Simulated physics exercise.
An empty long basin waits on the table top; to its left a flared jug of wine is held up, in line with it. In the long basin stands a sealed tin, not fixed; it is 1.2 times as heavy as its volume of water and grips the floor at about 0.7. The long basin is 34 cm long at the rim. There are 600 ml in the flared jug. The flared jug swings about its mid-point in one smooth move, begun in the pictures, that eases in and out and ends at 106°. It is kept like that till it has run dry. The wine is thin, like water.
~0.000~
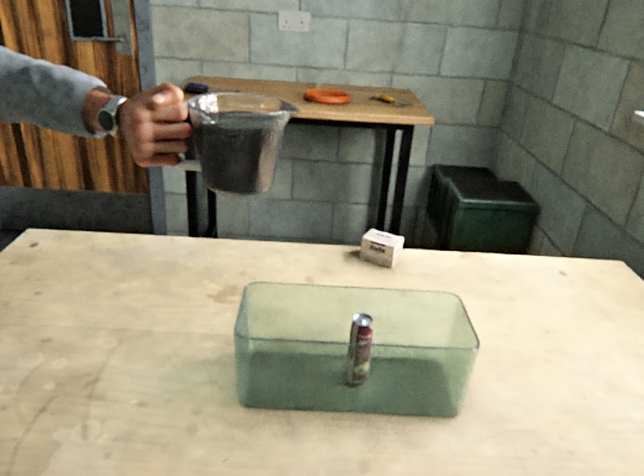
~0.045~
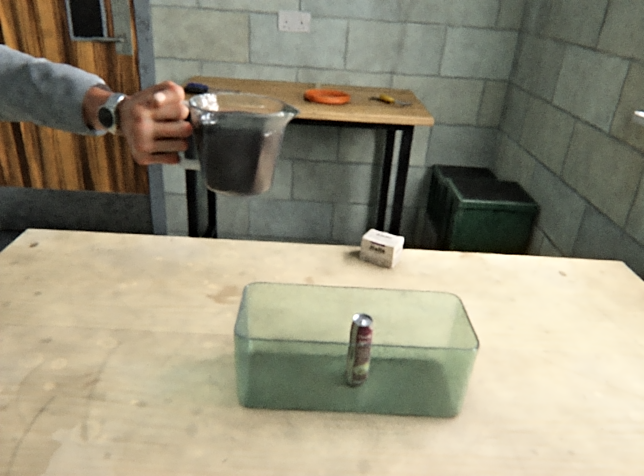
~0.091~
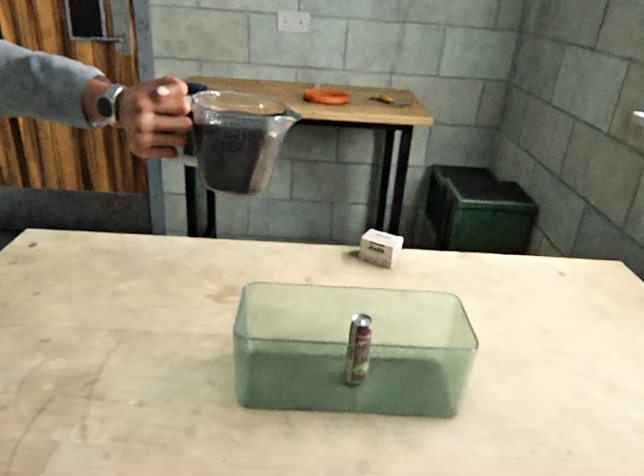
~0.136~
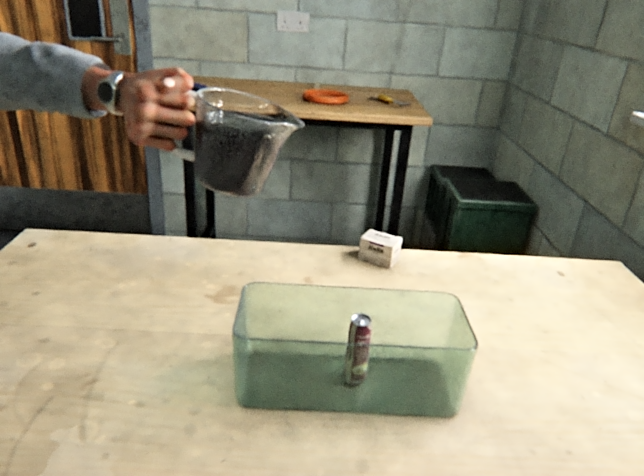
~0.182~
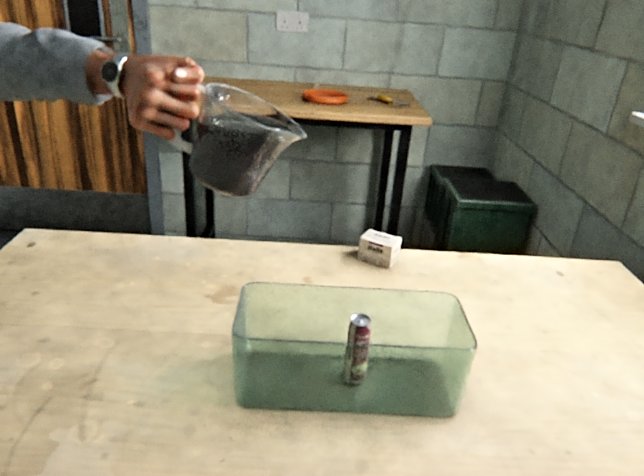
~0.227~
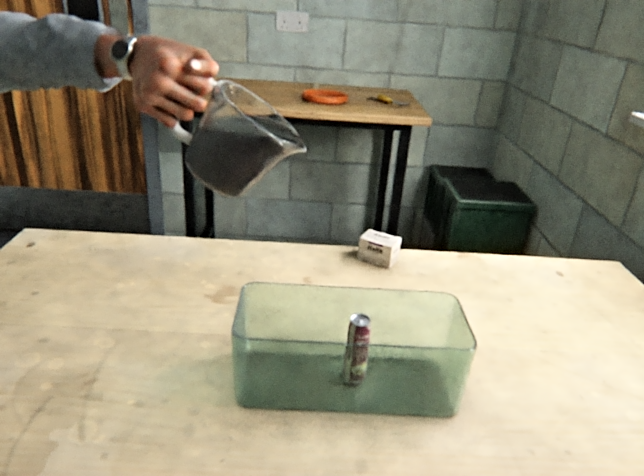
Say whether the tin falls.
It goes over.
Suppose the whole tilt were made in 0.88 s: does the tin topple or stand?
Then it goes over.
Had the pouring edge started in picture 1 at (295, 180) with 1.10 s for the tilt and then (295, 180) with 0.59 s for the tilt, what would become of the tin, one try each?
First it keeps standing; then it keeps standing.
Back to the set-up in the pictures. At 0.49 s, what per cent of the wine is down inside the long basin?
Near 8 in a hundred.
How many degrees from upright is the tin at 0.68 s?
Near 10° from upright.
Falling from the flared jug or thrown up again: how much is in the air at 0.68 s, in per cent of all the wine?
Some 24 per cent.
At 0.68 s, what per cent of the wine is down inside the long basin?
Near 70 in a hundred.
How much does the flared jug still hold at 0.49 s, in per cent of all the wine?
About 42 per cent.
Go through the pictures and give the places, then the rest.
In the first frame, tilt 0°; pouring edge (299, 109); surface from (197, 117) to (283, 122); the long basin's rim runs from (240, 309) to (469, 320); the tin's top is at (363, 322).
In the second frame, tilt 2°; pouring edge (300, 111); surface from (197, 116) to (283, 123).
In the third frame, tilt 6°; pouring edge (302, 116); surface from (198, 115) to (284, 124).
In the fourth frame, tilt 13°; pouring edge (305, 125); surface from (200, 115) to (289, 127).
In the fifth frame, tilt 23°; pouring edge (307, 136); surface from (203, 119) to (295, 131).
In the sixth frame, tilt 34°; pouring edge (307, 150); surface from (201, 125) to (304, 141); 1 per cent is over the edge.
After 0.49 s the tilt is 98° and 41 per cent is still to pour; the tin stands where it began.
After 0.68 s the tilt is 106° and 5 per cent is still to pour; the tin leans 9°.
After 0.87 s the tilt is 106° and 0 per cent is still to pour; the tin lies on its side.
After 1.09 s the tilt is 106° and 0 per cent is still to pour; the tin lies on its side.
In the end the tin lies on its side.
